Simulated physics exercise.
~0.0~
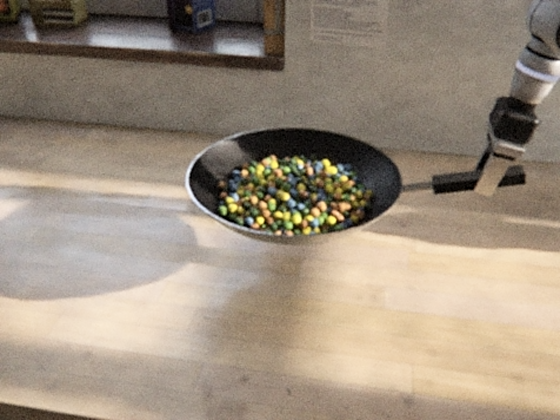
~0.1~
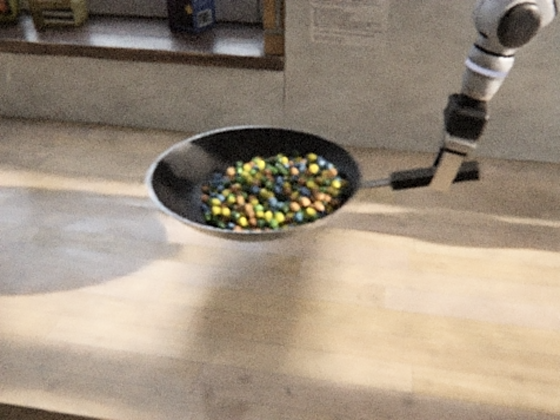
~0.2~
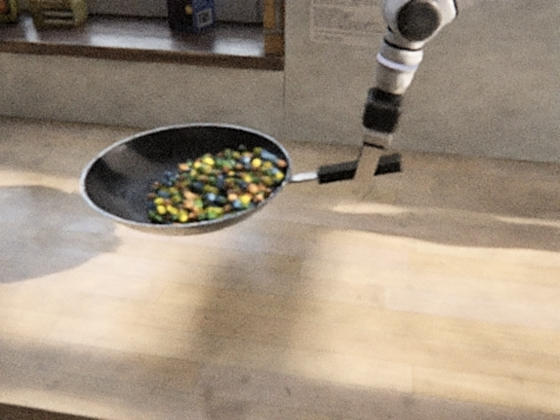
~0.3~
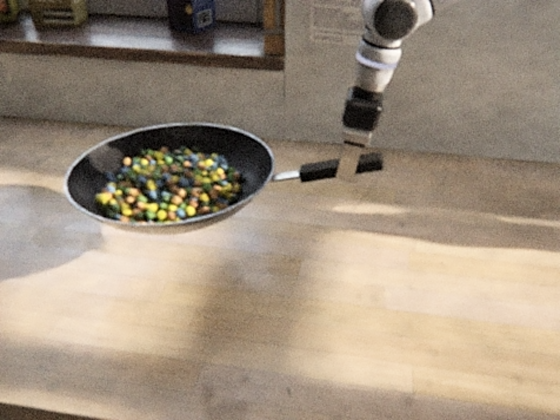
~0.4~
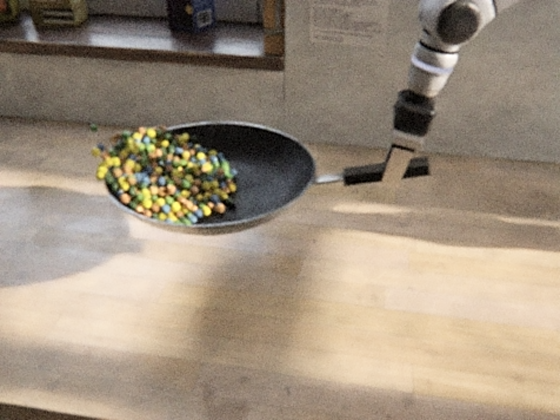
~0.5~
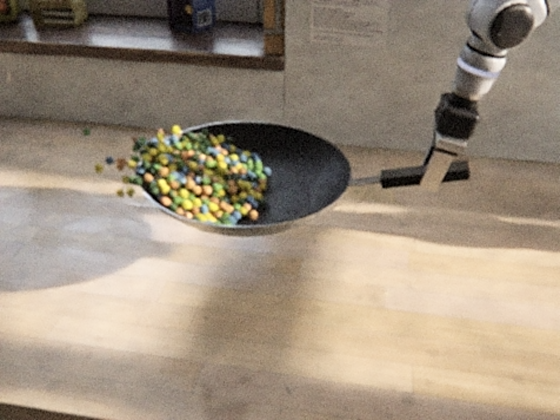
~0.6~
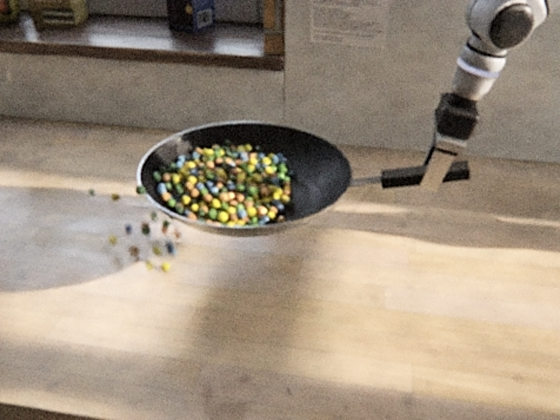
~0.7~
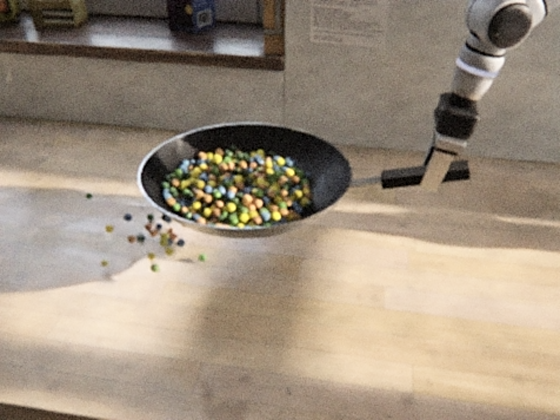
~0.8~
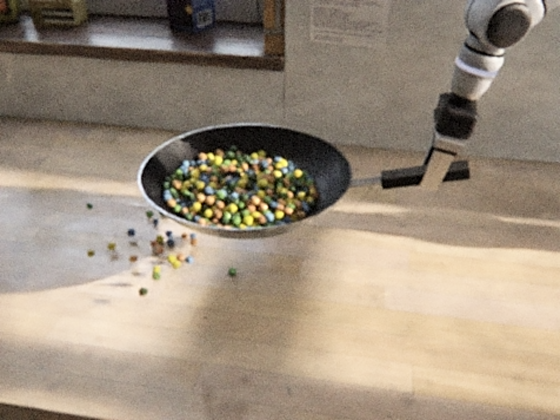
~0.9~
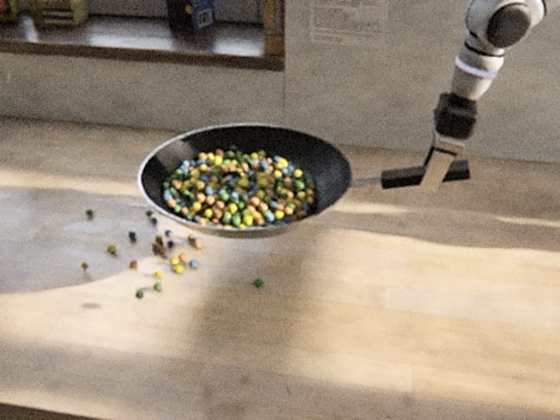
Colorful round sweets spilled over the left rim of a black frying pan as a robot arm moved it left, then jerked it back right; a small scattering landed on the wooden table, while most stayed in the pan, now held still.
